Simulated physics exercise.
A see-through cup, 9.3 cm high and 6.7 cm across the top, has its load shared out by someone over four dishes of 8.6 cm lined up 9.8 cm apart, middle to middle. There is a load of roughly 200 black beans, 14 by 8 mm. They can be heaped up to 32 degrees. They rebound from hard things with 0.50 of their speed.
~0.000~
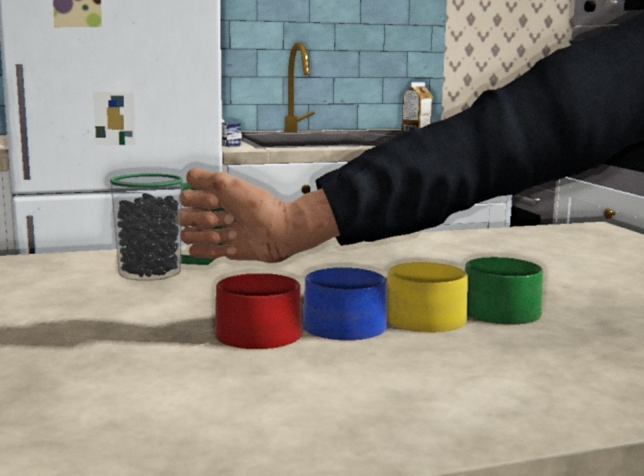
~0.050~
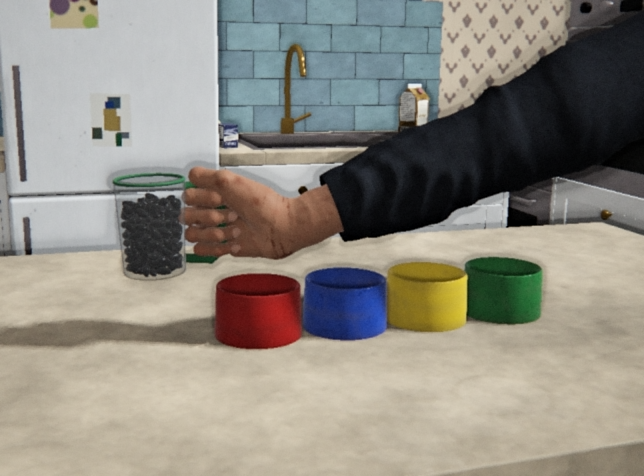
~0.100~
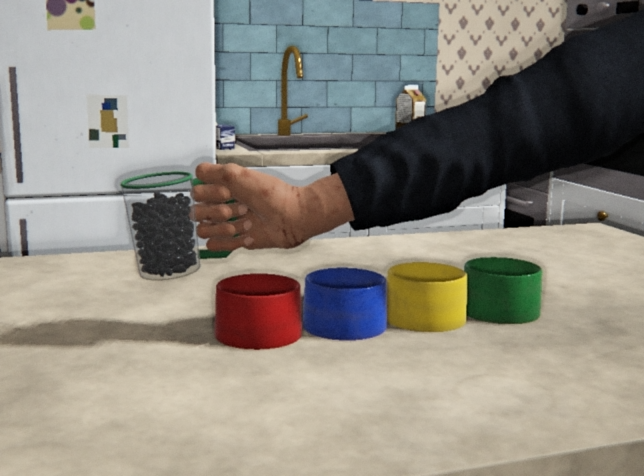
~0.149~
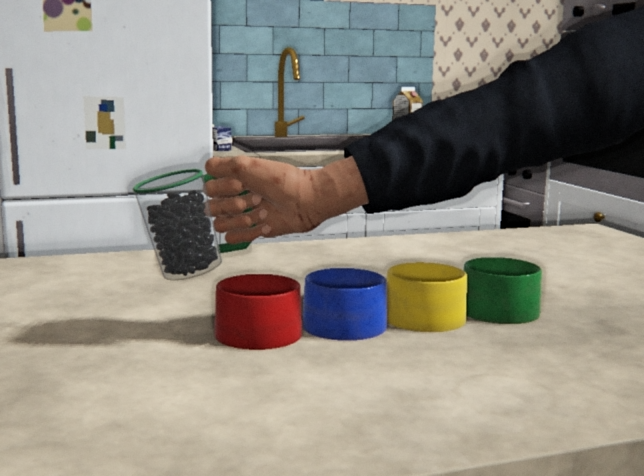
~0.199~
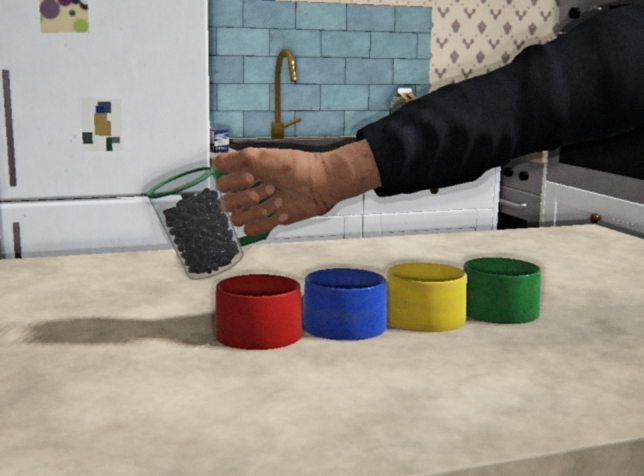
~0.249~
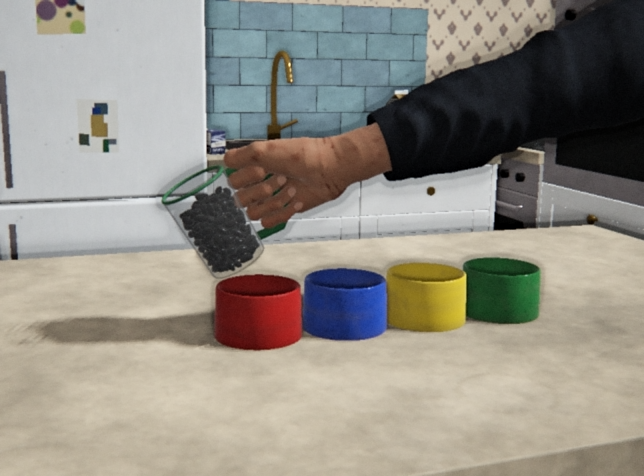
A hand in a dark sleeve held a clear cup of black beans on a kitchen counter, then moved it right and tilted it steadily, beside a row of red, blue, yellow and green dishes.
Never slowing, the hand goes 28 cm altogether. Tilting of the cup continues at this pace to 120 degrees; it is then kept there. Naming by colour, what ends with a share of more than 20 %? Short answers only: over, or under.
One by one: Red: Ends up with a fifth or less. Blue: Ends up with more than a fifth. Green: Ends up with a fifth or less. Yellow: Ends up with a fifth or less. Counter: Ends up with a fifth or less.
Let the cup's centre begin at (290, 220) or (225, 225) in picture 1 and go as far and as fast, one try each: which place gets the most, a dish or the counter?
Green, then yellow.
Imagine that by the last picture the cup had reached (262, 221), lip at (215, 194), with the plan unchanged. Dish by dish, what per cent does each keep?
Final shares - red 0 %, blue 100 %, green 0 %, yellow 0 %.
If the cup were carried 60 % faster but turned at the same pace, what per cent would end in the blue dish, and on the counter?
The shares would then be blue 100 and counter 0.
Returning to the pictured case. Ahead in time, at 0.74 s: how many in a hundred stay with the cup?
Near 95 per cent of the load.
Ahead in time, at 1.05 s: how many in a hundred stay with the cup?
Close to 50 per cent of the load, I'd guess.
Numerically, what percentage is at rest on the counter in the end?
The share comes to some 0 percent.
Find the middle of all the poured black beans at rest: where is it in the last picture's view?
When it all comes to rest, the middle is near (346, 304).
Then, at 0.54 s, tilt 75 degrees; cup holds 100 %.
After 0.74 s, tilt 106 degrees; cup holds 95 %.
After 1.05 s, tilt 120 degrees; cup holds 50 %, blue 50 %.
At rest (1.7 s), red 0 %, blue 100 %, green 0 %, yellow 0 %, counter 0 %.
